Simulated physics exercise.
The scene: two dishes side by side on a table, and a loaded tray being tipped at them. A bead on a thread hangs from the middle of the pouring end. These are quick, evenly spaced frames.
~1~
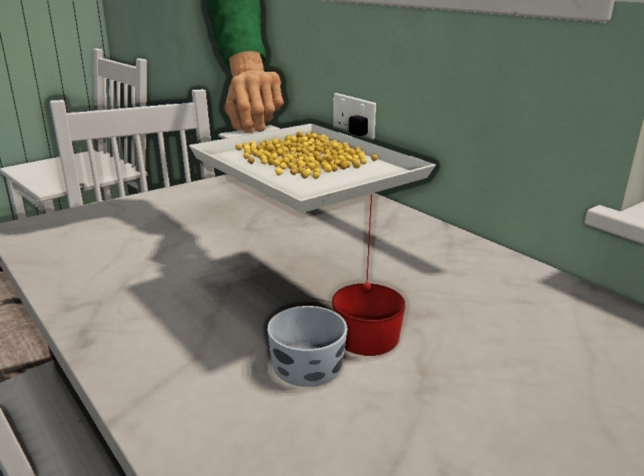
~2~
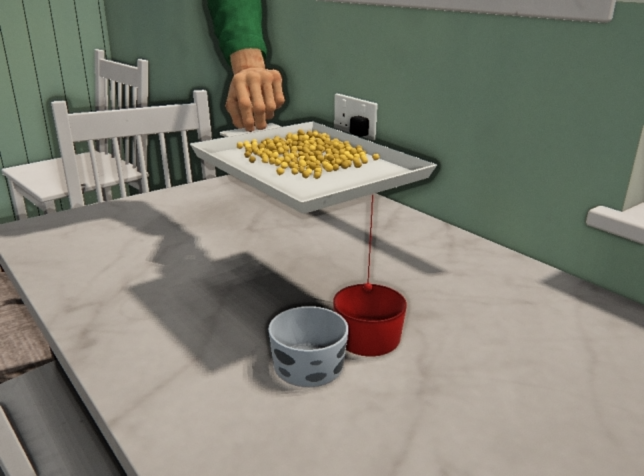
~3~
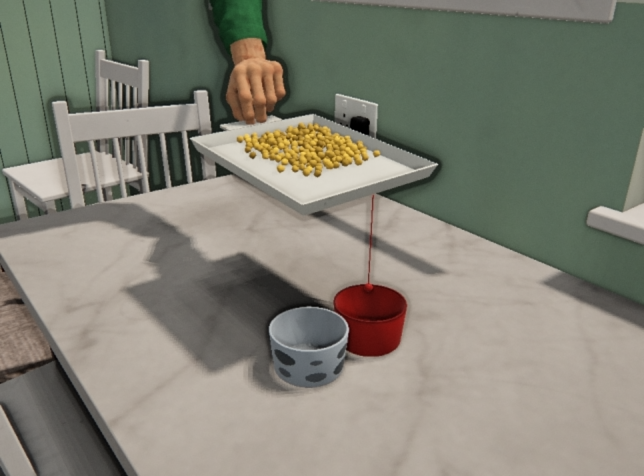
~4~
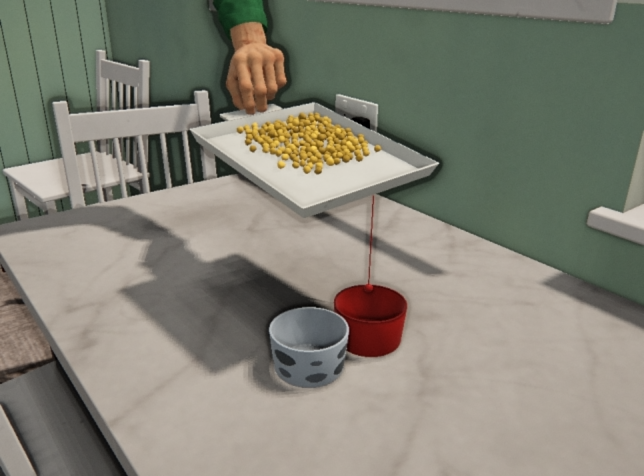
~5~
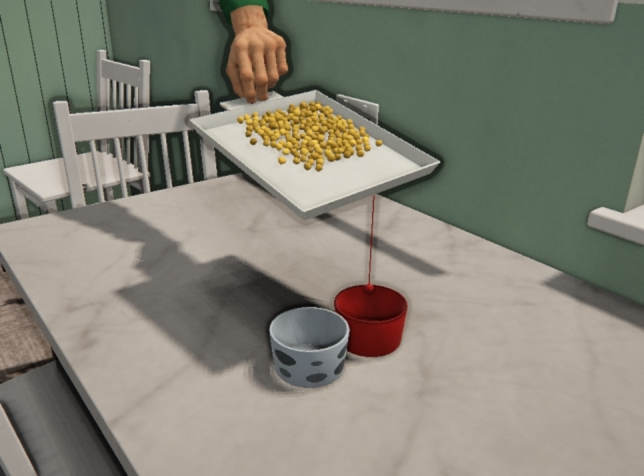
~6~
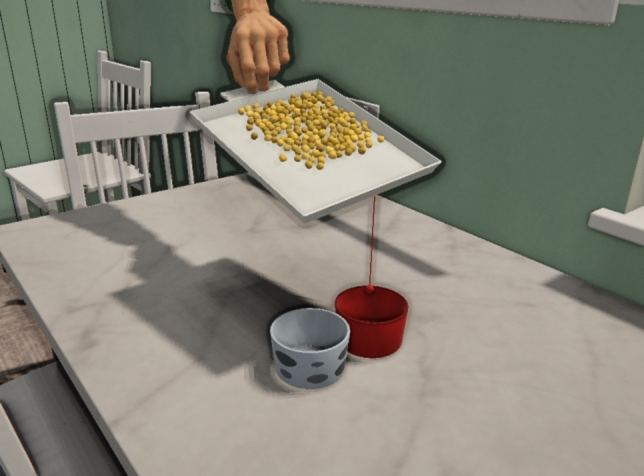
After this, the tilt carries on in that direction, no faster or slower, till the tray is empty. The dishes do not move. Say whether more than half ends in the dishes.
They take over half between them.
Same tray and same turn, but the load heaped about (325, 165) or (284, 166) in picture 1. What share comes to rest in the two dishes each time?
In turn 60 and 70 in a hundred.
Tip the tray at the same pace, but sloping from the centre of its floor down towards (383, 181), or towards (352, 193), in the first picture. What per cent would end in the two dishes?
Roughly 10 per cent, and 40 per cent.
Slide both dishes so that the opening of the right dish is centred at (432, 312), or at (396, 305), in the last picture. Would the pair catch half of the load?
The first try: Below a half. The second: Above a half.
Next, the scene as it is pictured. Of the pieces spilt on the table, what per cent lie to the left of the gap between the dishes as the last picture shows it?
It comes to 30 per cent or so.
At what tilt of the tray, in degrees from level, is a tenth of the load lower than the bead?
At some 60 degrees.
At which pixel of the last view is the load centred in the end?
Near (320, 366).
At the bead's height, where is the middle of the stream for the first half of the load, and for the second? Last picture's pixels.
Around (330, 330) and then (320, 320).
Soon, tray tipped steeply; about two thirds on the tray; a small part in the left dish; a stray few outside both; about a quarter in the air.
A while on, tray tipped right over; a small part on the tray; about a third in the left dish; a small part in the right dish; about a quarter outside both; about a quarter in the air.
Towards the end, tray tipped past a quarter turn; about half in the left dish; a small part in the right dish; about a third outside both.
Finally, tray tipped past a quarter turn; about half in the left dish; a small part in the right dish; about a third outside both.
